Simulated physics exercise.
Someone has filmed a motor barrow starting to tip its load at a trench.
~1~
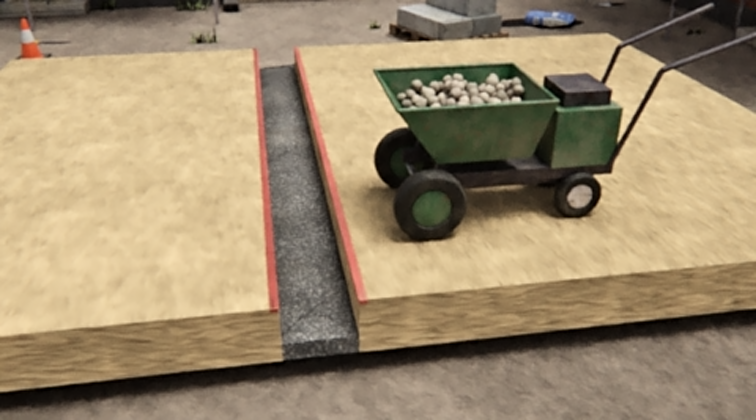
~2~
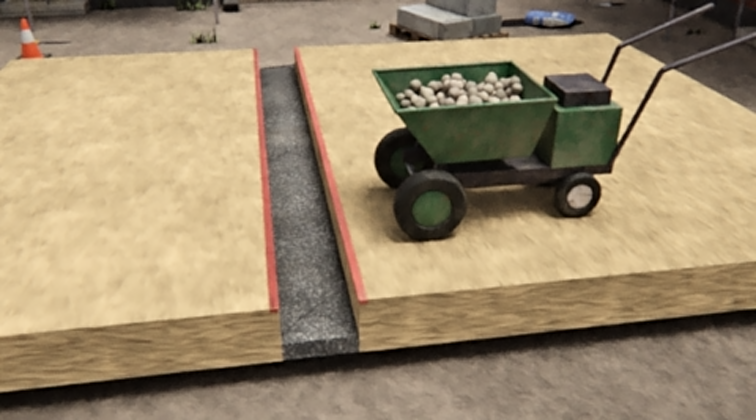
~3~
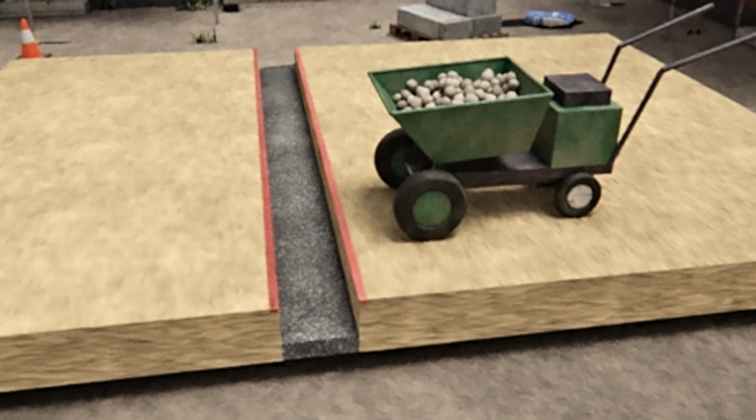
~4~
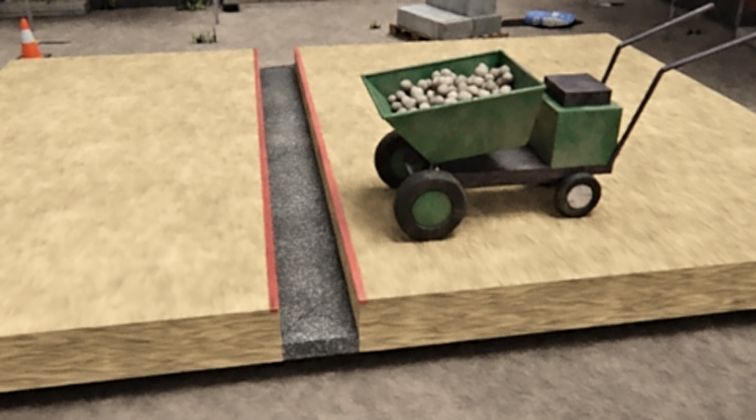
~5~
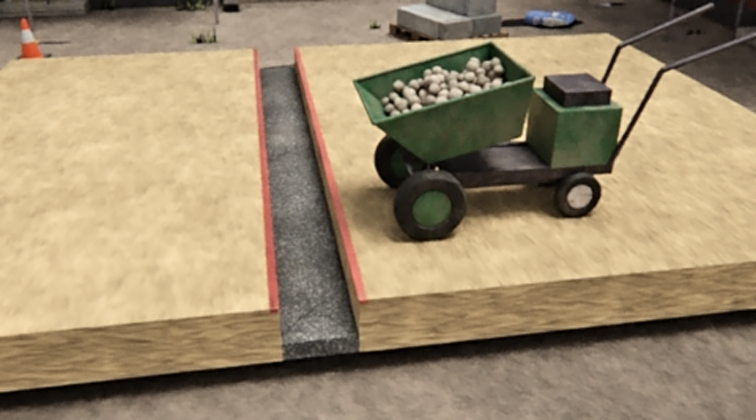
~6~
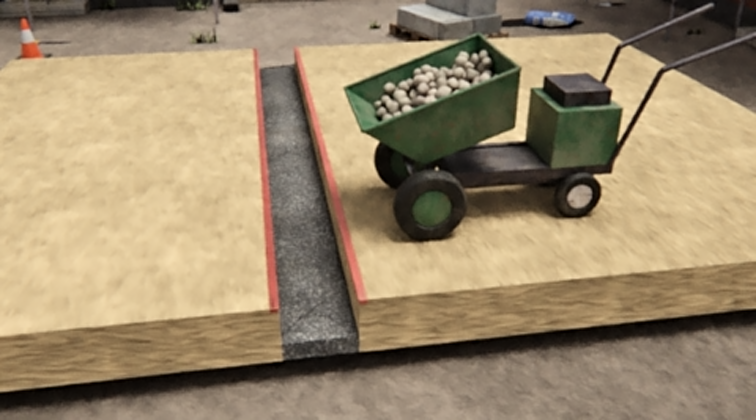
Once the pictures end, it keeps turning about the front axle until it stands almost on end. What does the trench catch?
The trench ends with over half of it.
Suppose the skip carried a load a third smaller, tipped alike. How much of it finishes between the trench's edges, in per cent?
Roughly 90 in a hundred.
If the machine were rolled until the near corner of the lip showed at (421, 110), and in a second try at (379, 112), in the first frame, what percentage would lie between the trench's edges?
Near 100 % and 60 %.
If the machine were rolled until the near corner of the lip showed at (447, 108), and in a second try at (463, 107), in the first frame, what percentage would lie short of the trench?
The first gives 10 %, the second 20 %.
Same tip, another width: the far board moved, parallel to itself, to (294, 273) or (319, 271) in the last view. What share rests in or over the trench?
About 60 and 0 per cent.
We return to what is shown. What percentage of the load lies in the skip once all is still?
Near 0 %.
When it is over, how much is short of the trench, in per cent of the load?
Roughly 0 in a hundred.
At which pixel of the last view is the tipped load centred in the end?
Near (297, 239).
Just after the last frame, skip tipped steeply; every one in the skip.
A moment on, skip tipped right over; roughly two thirds in the skip; roughly a quarter in or heaped over the trench; about a tenth beyond it; just a few falling.
Further on, skip tipped right over; about a tenth in the skip; the larger part in or heaped over the trench; about a tenth beyond it.
When it is over, skip tipped right over; the larger part in or heaped over the trench; about a tenth beyond it.
